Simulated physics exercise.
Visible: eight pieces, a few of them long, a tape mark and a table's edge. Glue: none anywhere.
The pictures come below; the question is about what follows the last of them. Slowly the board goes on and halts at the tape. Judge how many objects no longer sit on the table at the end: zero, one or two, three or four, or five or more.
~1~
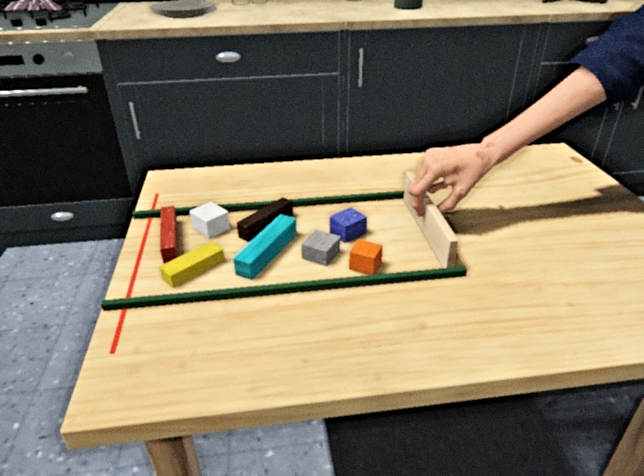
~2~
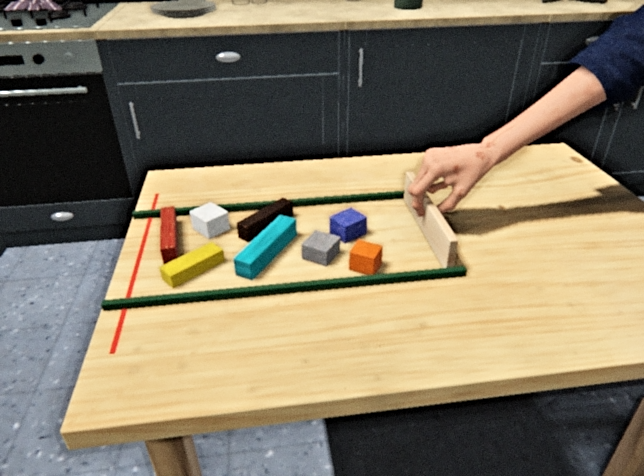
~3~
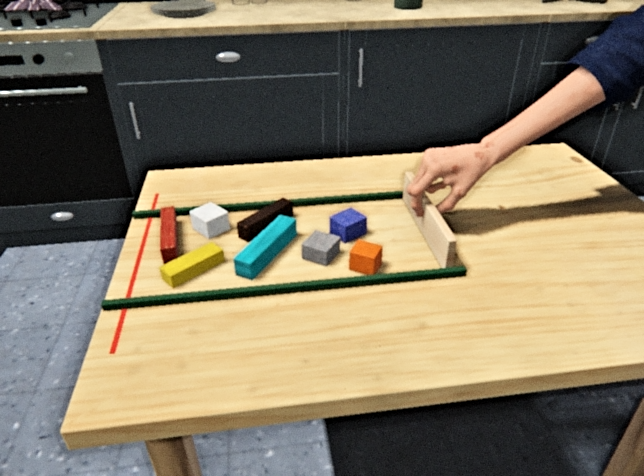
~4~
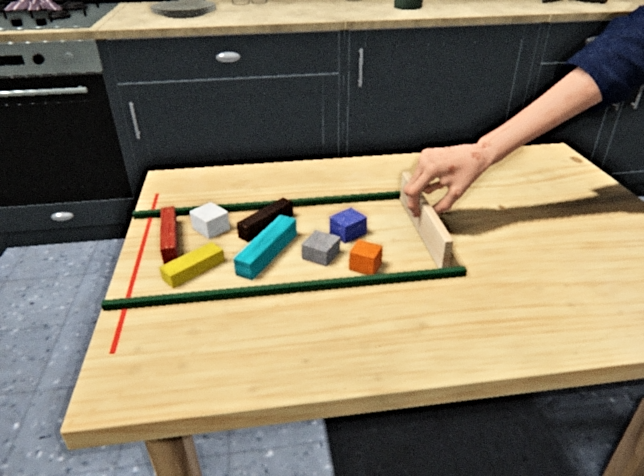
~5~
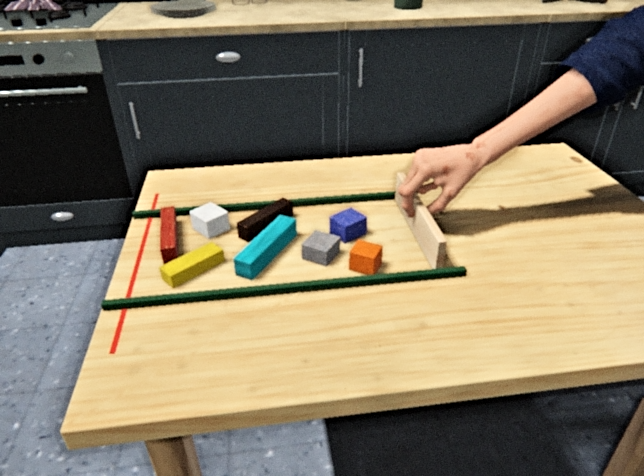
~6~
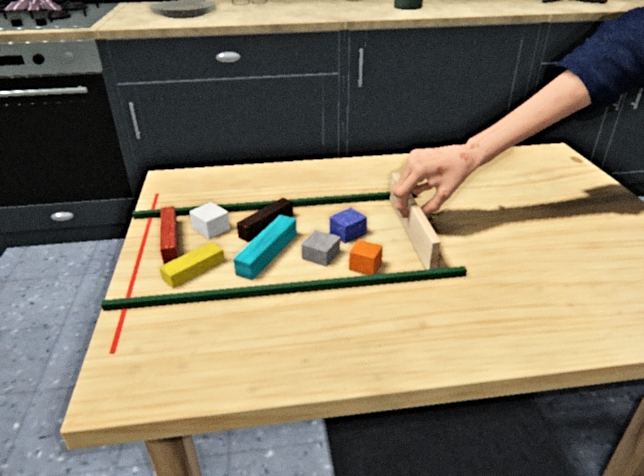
No longer on the table: Five or more.
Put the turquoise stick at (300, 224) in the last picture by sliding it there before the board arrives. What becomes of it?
So it drops, then.
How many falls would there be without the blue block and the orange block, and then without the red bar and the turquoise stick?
Tally per try: 5 / 3.
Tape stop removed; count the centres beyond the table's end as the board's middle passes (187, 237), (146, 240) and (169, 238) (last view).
Place by place: 1, 5 and 3.
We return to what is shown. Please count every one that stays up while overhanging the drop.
The number overhanging is 3.
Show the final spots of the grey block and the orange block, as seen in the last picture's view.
Around (119, 260) and around (110, 287).
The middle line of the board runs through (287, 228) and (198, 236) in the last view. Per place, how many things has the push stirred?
The counts are 6 and 8.
A little later, none off yet; red bar at rest near (169, 234); yellow bar at rest near (193, 264); white block at rest near (210, 220).
When it is over, the number that fall off is five or more; down, black bar, turquoise stick, white block, yellow bar and red bar.
